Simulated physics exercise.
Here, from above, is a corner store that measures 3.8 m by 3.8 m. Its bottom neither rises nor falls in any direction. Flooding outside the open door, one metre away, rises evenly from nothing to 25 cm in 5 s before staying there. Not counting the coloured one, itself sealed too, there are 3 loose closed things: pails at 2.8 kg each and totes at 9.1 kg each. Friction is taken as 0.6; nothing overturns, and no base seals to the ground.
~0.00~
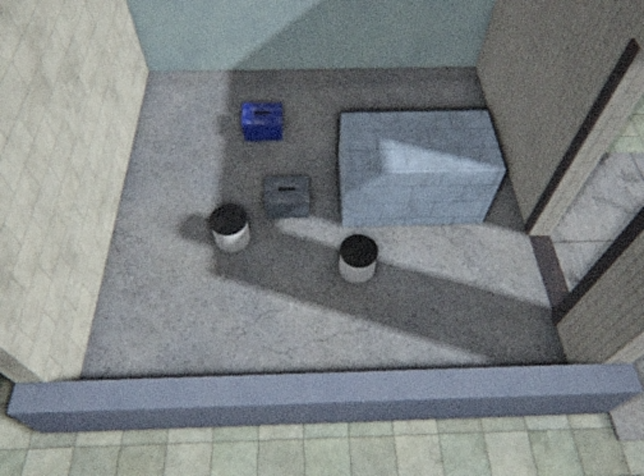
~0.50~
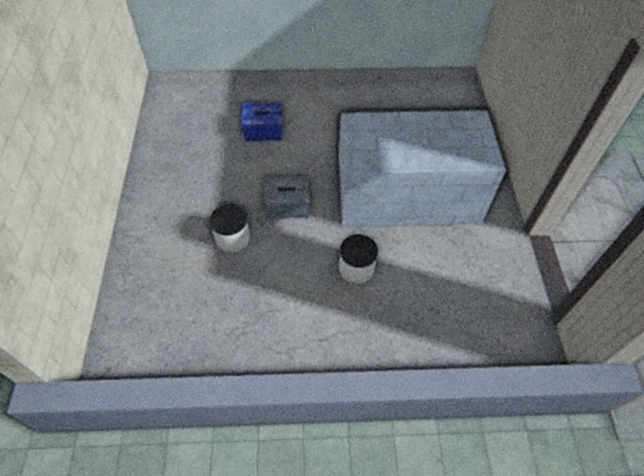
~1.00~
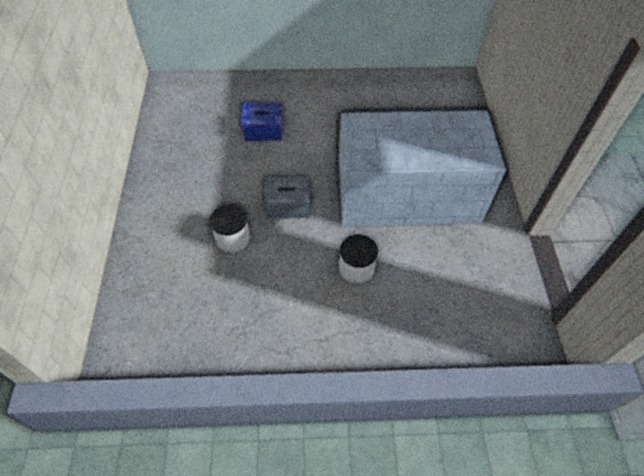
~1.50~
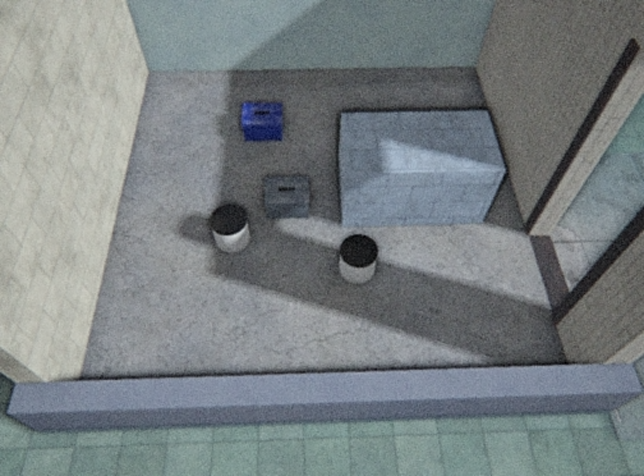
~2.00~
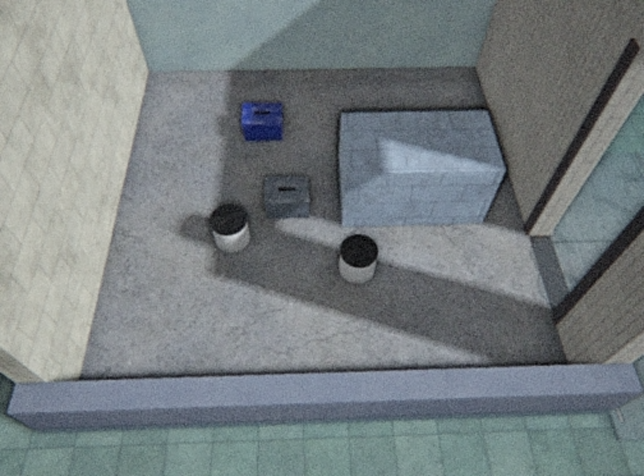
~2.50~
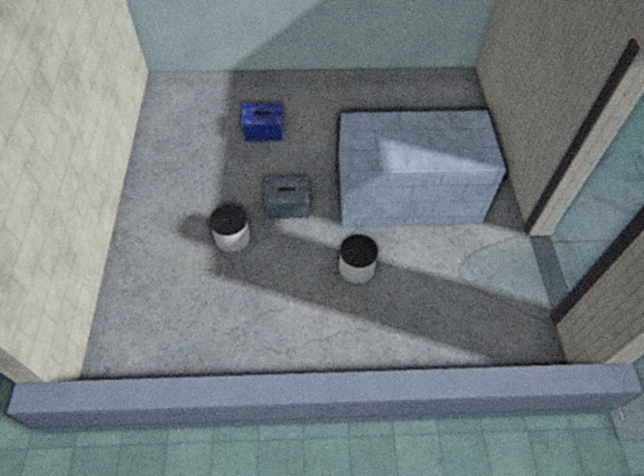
In a corner store seen from above, a blue tote, a grey tote and two dark-topped pails sit on the floor near a large pale block. Greenish water spreads over the paving outside, reaches the open doorway at right, then slips just inside across the floor, while the containers stay still.
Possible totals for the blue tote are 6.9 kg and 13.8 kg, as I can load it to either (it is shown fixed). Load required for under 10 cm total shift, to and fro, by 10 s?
Lighter.
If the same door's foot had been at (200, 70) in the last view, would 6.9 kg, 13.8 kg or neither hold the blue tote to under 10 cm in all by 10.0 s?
Then only the bigger mass works.
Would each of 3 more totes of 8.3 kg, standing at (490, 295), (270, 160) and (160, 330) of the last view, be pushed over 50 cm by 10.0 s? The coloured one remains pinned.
Above the mark, below the mark, above the mark.
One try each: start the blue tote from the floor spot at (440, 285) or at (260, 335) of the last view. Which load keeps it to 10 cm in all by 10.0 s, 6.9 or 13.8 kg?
In turn: No mass works; no mass works.
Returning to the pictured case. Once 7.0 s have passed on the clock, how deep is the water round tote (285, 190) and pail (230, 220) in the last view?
Depths: Near 2 cm, then near 8 cm.
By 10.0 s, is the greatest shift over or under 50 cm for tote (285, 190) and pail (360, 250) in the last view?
In sequence, not exceeded; exceeded.
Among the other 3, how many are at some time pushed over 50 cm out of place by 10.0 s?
My count gives 2.
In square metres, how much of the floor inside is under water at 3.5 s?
2.5 m2.
After 3.5 s the blue tote would be 0 cm from its start with 6.9 kg and 0 cm from its start with 13.8 kg; 0 cm of water round it then.
After 4.5 s the blue tote would be 0 cm from its start with 6.9 kg and 0 cm from its start with 13.8 kg; 0 cm of water round it then.
After 7.0 s the blue tote would be 0 cm from its start with 6.9 kg and 0 cm from its start with 13.8 kg; 0 cm of water round it then.
After 10.0 s the blue tote would be 0 cm from its start with 6.9 kg and 0 cm from its start with 13.8 kg; 3 cm of water round it then.
